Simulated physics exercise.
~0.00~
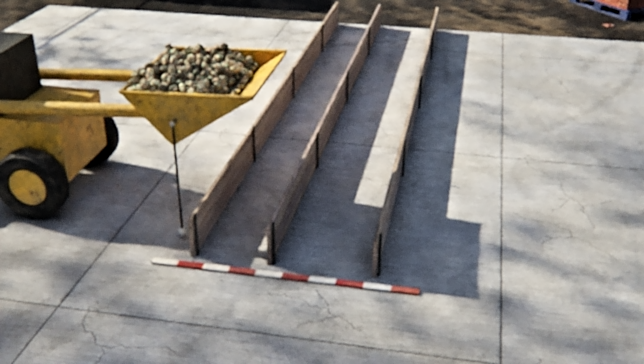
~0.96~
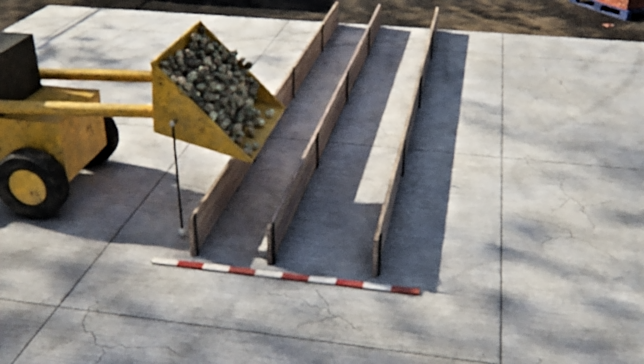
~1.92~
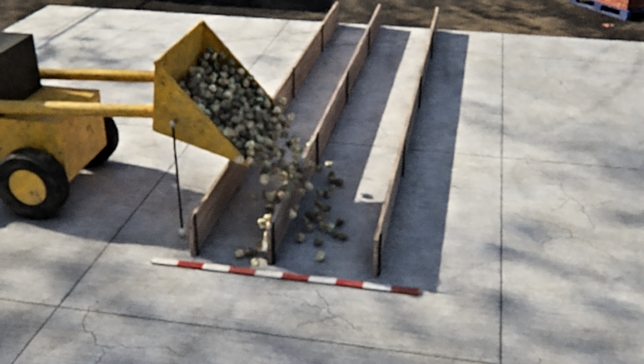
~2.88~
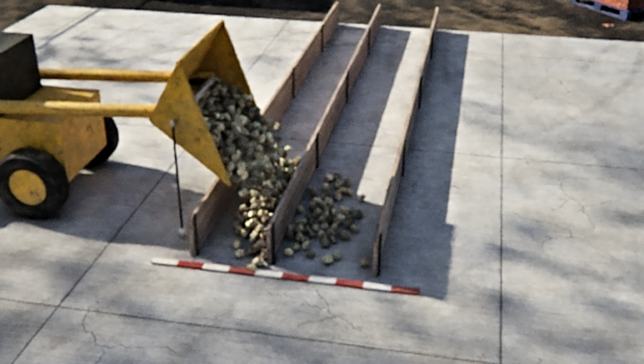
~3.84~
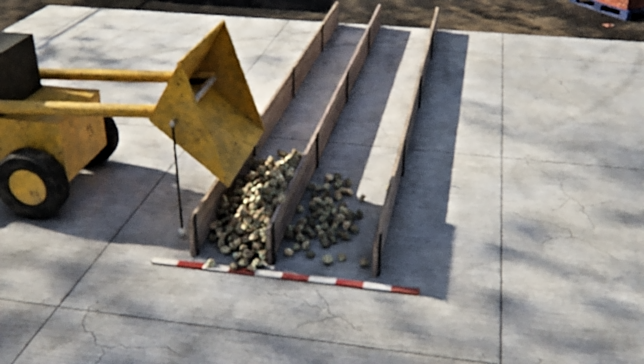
On a concrete yard, a yellow loader tips its bucket, pouring stones between three boards, most settling in the nearer bay.
